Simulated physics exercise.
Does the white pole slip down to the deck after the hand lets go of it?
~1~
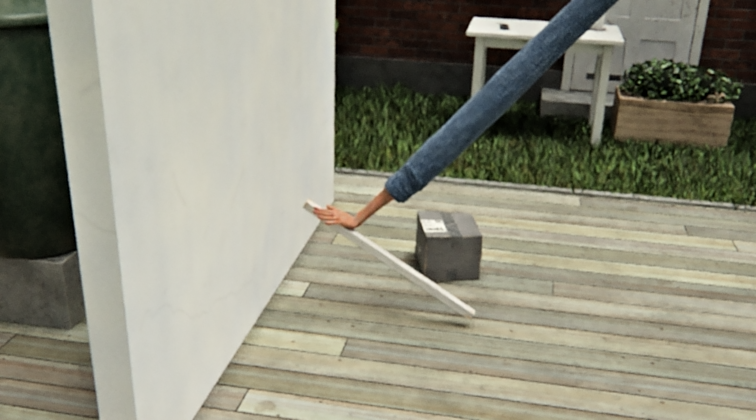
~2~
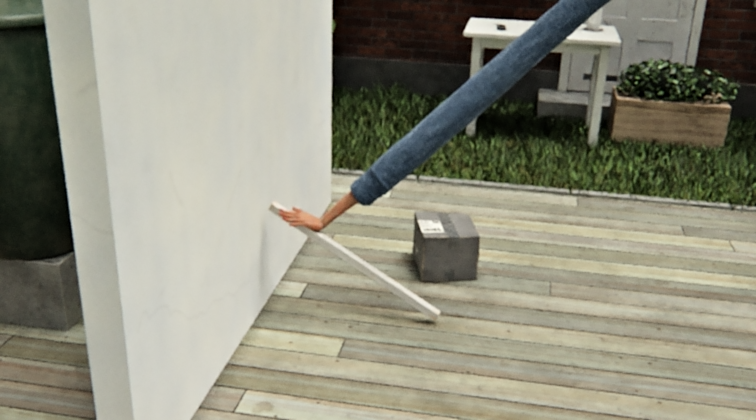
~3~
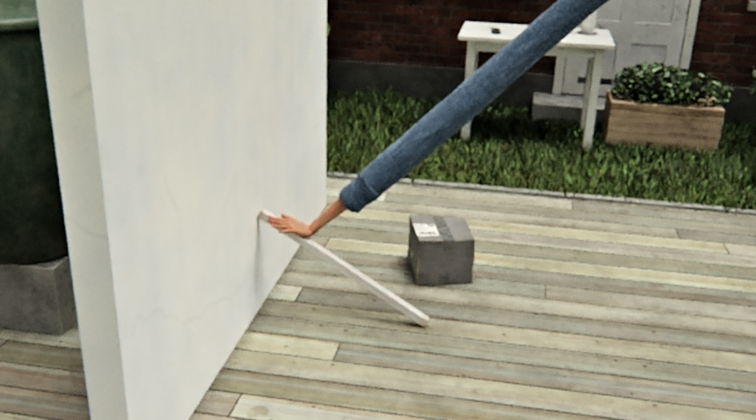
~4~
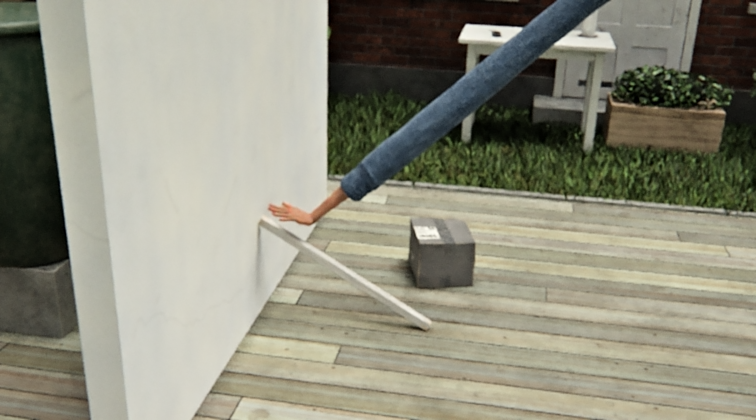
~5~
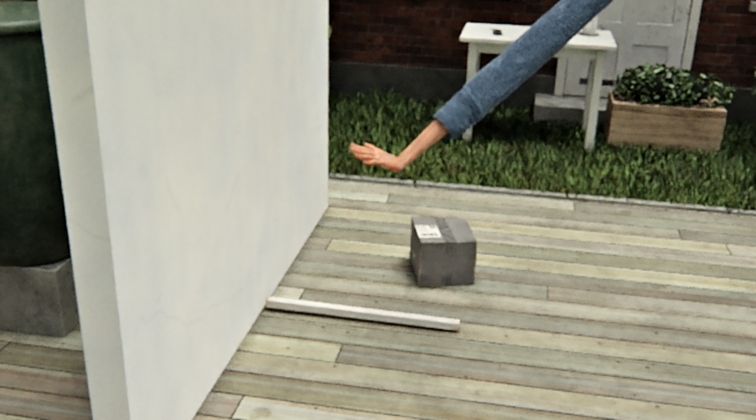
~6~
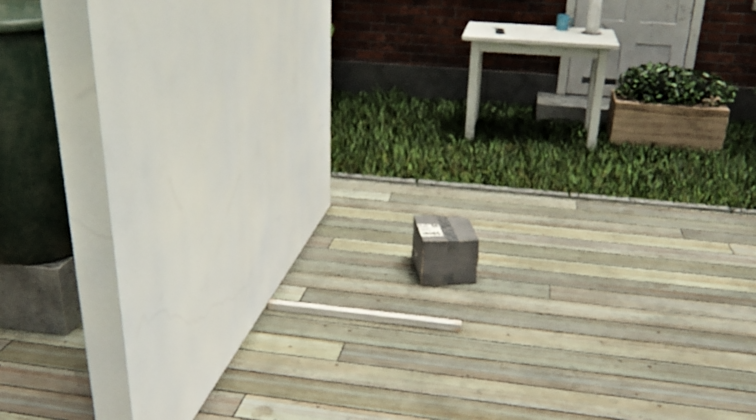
Yes, the pole slips down once the hand lets go. It ends up lying on the wooden deck beside the white wall.
